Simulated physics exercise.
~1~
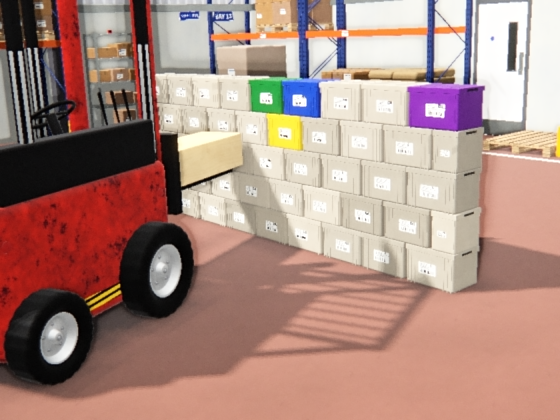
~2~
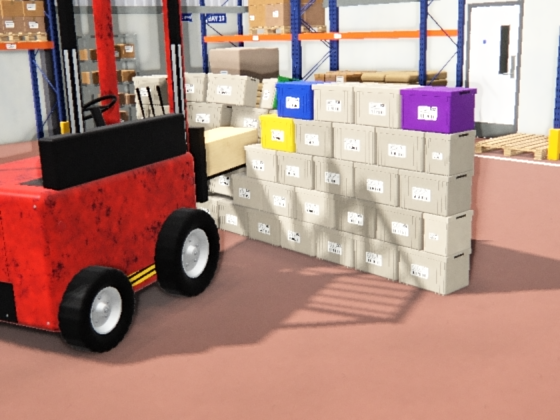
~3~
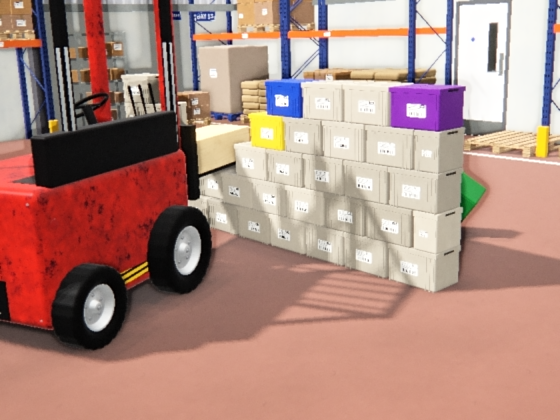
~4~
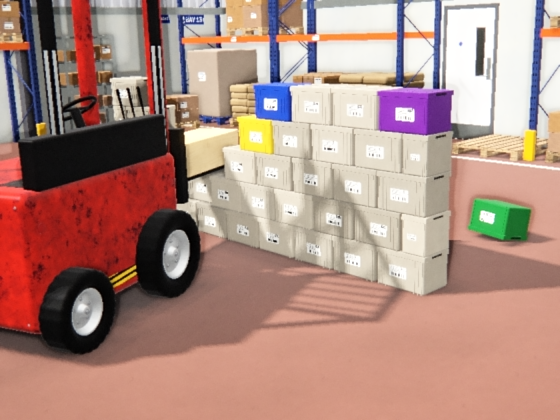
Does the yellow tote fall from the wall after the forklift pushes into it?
No, the yellow tote stays up in its place on the wall.
